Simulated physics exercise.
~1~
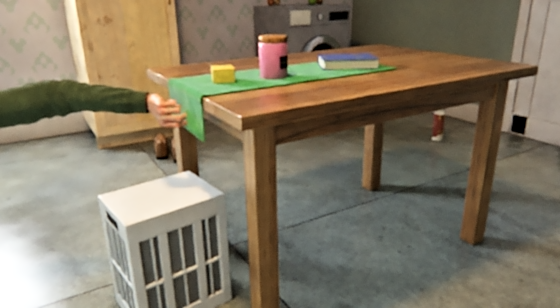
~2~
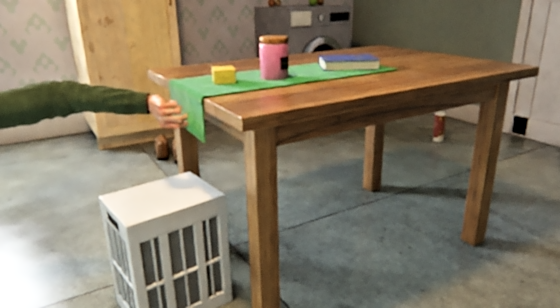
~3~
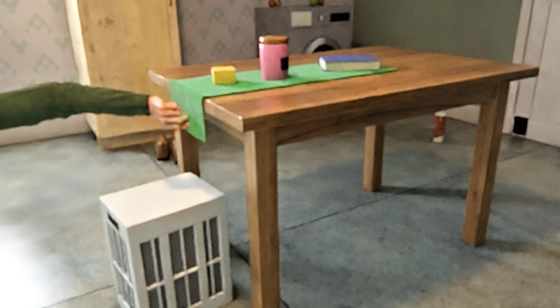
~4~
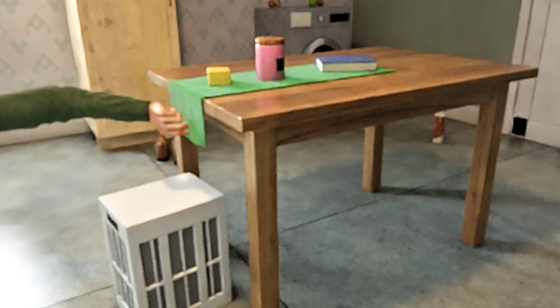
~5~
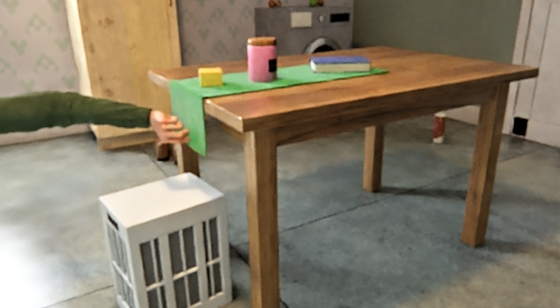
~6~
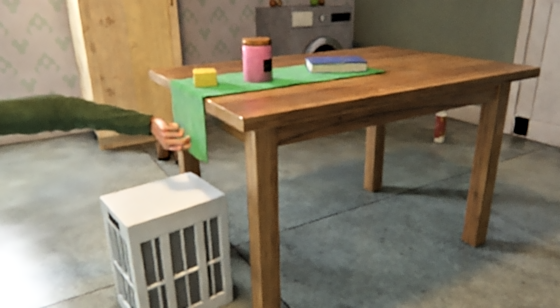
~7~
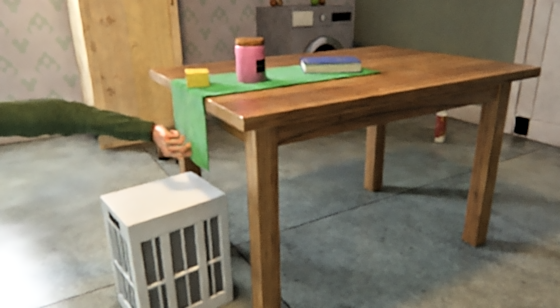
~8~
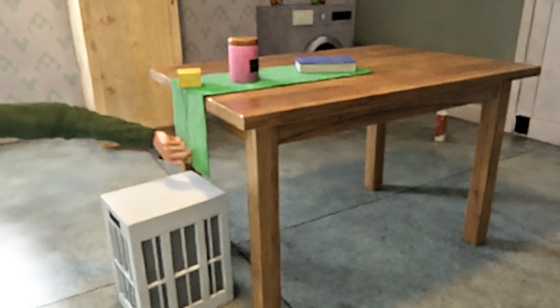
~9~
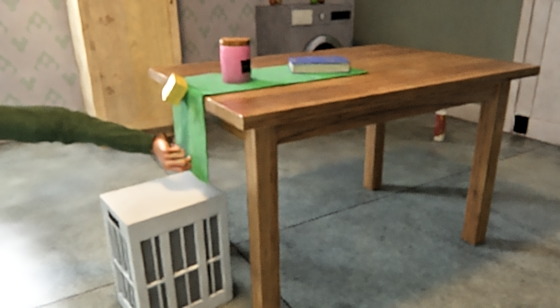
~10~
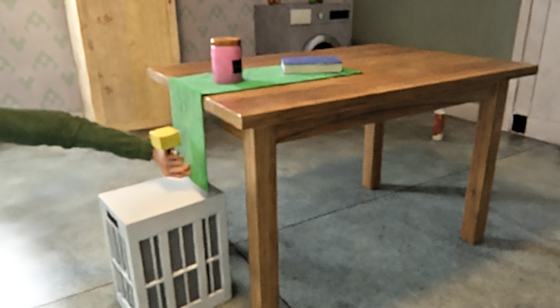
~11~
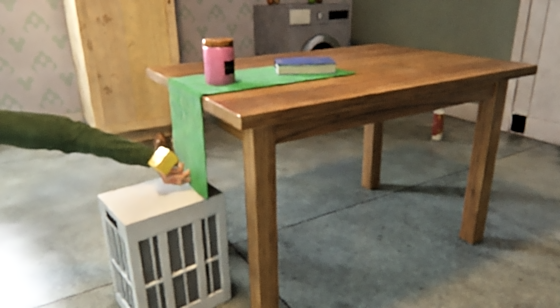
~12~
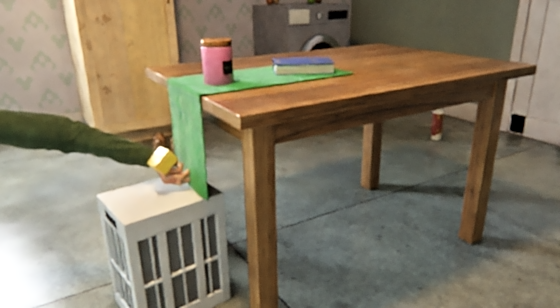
In a room with a grey floor and a washing machine at the back, a slightly swaying view looks across a wooden table. A green cloth runs along the tabletop and hangs off its left end, carrying a yellow block, a pink jar and a blue book, with a white crate below. A green-sleeved hand from the left slowly draws the hanging end down, and all three objects slide left. The block tips over the edge and drops by the hand as the hem reaches the crate. It ends resting against the hand above the crate, while the upright jar and the book remain on the table.
